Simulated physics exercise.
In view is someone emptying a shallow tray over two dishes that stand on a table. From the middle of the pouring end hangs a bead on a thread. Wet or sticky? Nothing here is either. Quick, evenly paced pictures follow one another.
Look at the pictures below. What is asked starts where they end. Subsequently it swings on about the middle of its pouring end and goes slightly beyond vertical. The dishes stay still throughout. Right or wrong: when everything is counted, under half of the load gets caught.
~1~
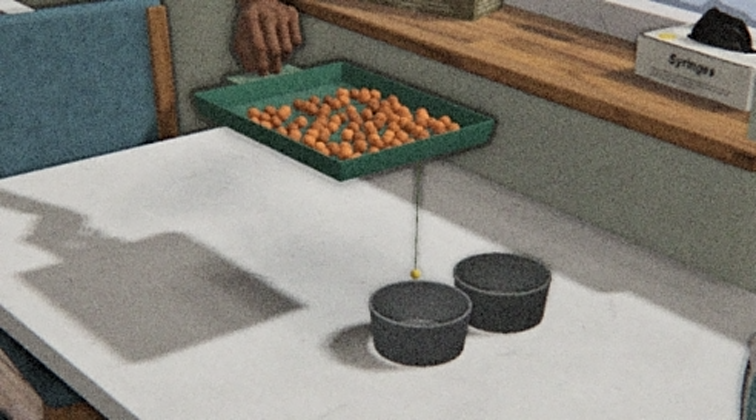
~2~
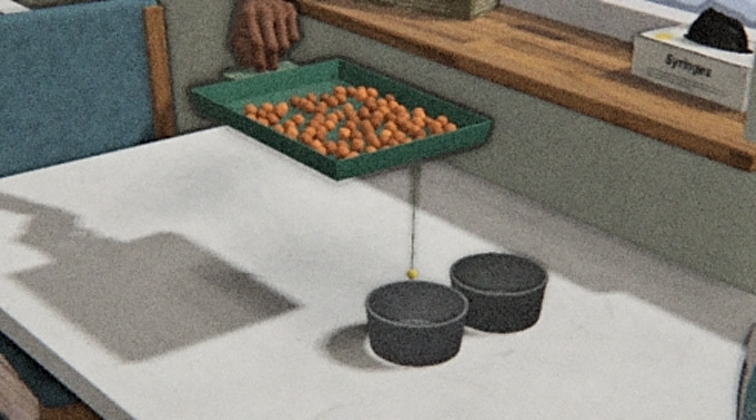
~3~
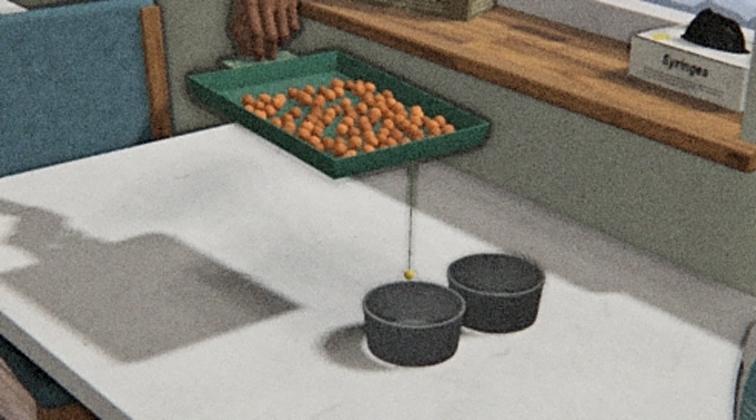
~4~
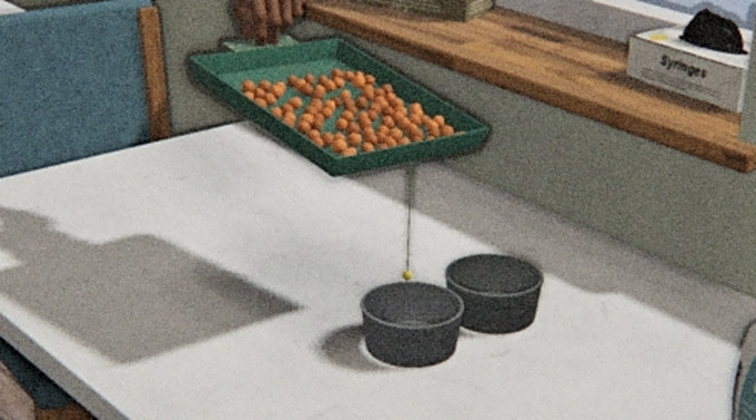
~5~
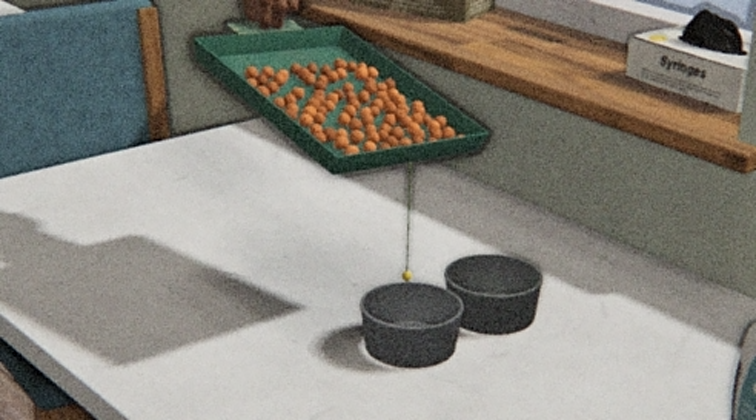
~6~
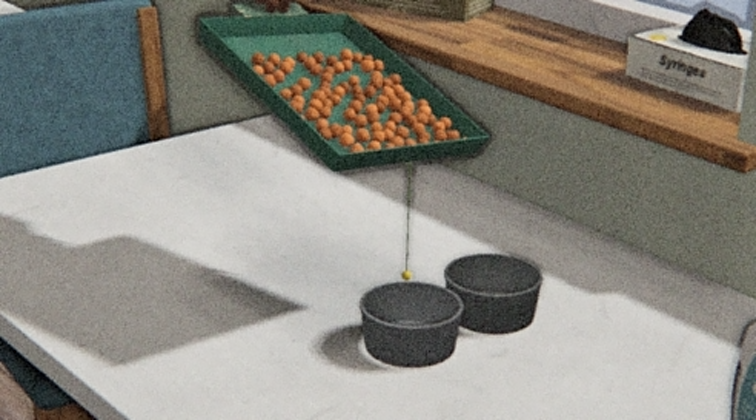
Wrong.
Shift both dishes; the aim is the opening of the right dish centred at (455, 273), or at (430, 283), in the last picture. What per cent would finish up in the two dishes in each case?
First some 50, then 20 per cent.
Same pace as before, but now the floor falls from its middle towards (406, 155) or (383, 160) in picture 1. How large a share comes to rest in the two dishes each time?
Lab note: Try one about 30 %, try two 30 %.
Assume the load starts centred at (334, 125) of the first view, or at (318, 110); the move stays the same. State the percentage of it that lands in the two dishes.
In order, roughly 80 % and 90 %.
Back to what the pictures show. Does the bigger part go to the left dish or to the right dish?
In the end, the right-side dish gets more.
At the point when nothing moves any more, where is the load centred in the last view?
The centre settles at about (489, 307).
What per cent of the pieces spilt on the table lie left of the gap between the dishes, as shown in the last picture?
Close to 10 in a hundred.
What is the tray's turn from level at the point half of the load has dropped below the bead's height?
I'd put it at about 115 degrees.
Soon after the last picture, tray tipped steeply; all on the tray.
A little later, tray tipped past a quarter turn; about two thirds on the tray; a small part in the right dish; a stray few outside both; about a quarter in the air.
Later still, tray tipped past a quarter turn; a small part in the left dish; about two thirds in the right dish; about a quarter outside both.
At rest, tray tipped past a quarter turn; a small part in the left dish; about two thirds in the right dish; about a quarter outside both.
